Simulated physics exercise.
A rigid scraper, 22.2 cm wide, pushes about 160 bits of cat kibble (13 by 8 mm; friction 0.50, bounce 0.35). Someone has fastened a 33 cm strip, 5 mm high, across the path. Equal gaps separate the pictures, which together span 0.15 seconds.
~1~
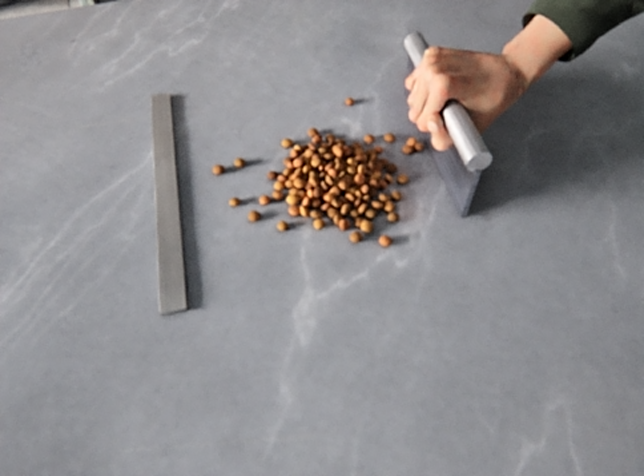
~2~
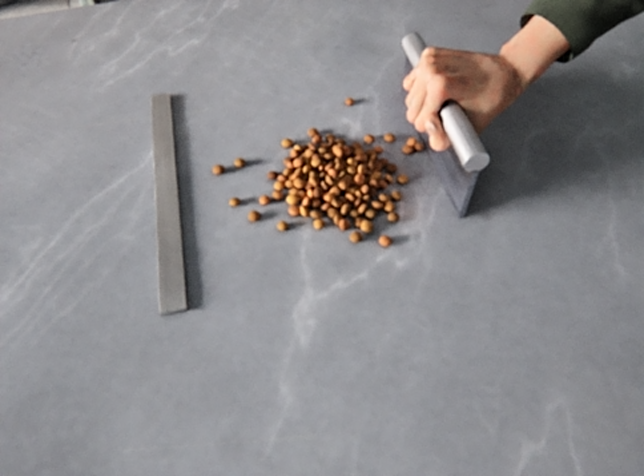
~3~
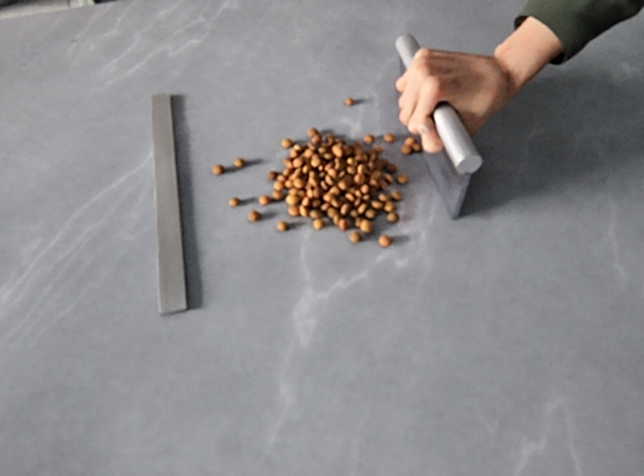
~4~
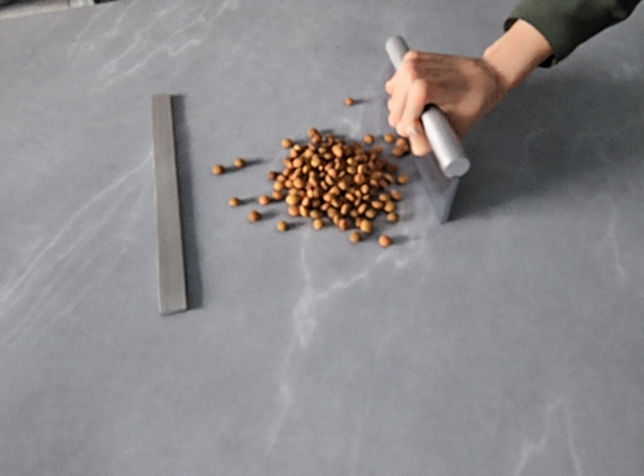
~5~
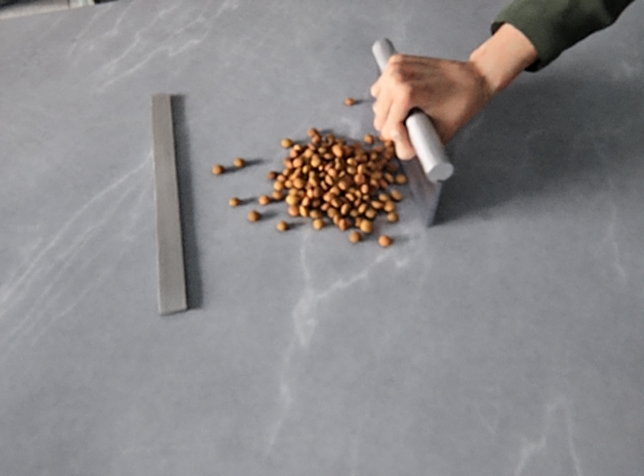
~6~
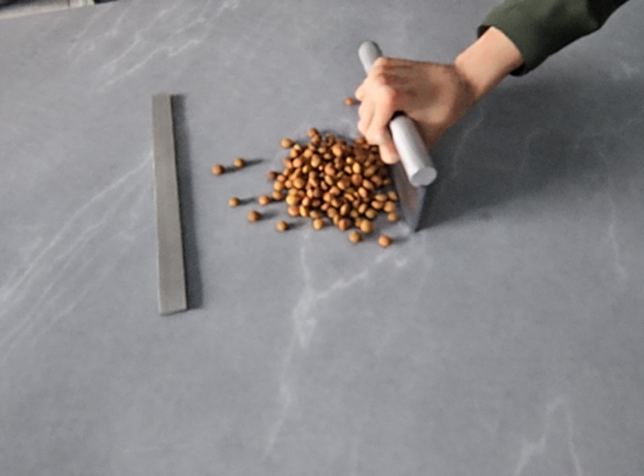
On a grey, white-veined stone surface seen from above at an angle, the camera stays still. A loose pile of brown kibble lies near the centre with stray pieces around it, a flat grey strip lies to the left, and a hand in a dark green sleeve grips a grey scraper at right. The hand slides the scraper a short way left, slowly at first, pushing the pile's right-edge pieces.
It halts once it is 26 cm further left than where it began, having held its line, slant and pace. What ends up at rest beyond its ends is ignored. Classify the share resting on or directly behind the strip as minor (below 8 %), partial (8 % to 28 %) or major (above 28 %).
It is major.
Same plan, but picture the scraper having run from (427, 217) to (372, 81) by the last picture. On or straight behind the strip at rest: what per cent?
Result: Exceeds 5.
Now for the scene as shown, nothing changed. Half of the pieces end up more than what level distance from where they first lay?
That works out to roughly 18 centimetres.
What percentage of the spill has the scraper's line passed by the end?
I'd put it at some 5 in a hundred.
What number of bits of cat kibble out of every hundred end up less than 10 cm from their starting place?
About 0 per cent.
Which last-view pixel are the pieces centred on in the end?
Look at about (183, 209), that's the middle.
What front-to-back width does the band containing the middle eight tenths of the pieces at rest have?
About 18 cm.
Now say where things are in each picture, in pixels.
The first picture shows scraper from (474, 178) to (412, 57); moved 0.0 cm; pieces shifted so far, 0; middle of the spill at (339, 168); strip at (166, 182).
The second picture shows scraper from (472, 179) to (410, 58); moved 0.3 cm; pieces shifted so far, 0; middle of the spill at (339, 168).
The third picture shows scraper from (464, 181) to (404, 59); moved 1.1 cm; pieces shifted so far, 0; middle of the spill at (339, 168).
The fourth picture shows scraper from (452, 184) to (394, 61); moved 2.4 cm; pieces shifted so far, 3; middle of the spill at (339, 168).
The fifth picture shows scraper from (436, 189) to (381, 64); moved 4.1 cm; pieces shifted so far, 4; middle of the spill at (333, 173).
The sixth picture shows scraper from (420, 193) to (368, 66); moved 5.8 cm; pieces shifted so far, 24; middle of the spill at (331, 172); strip at (166, 182).
Then, 0.22 s after the last picture, scraper 18 cm from its start, spill 16 cm wide; elsewhere 100 %.
Then, 0.43 s after the last picture, scraper 26 cm from its start, spill 22 cm wide; on or straight behind the strip 30 %, elsewhere 70 %.
Then, 0.62 s after the last picture, scraper 26 cm from its start, spill 23 cm wide; on or straight behind the strip 35 %, elsewhere 65 %.
In the end, on or straight behind the strip 35 %, elsewhere 65 %.
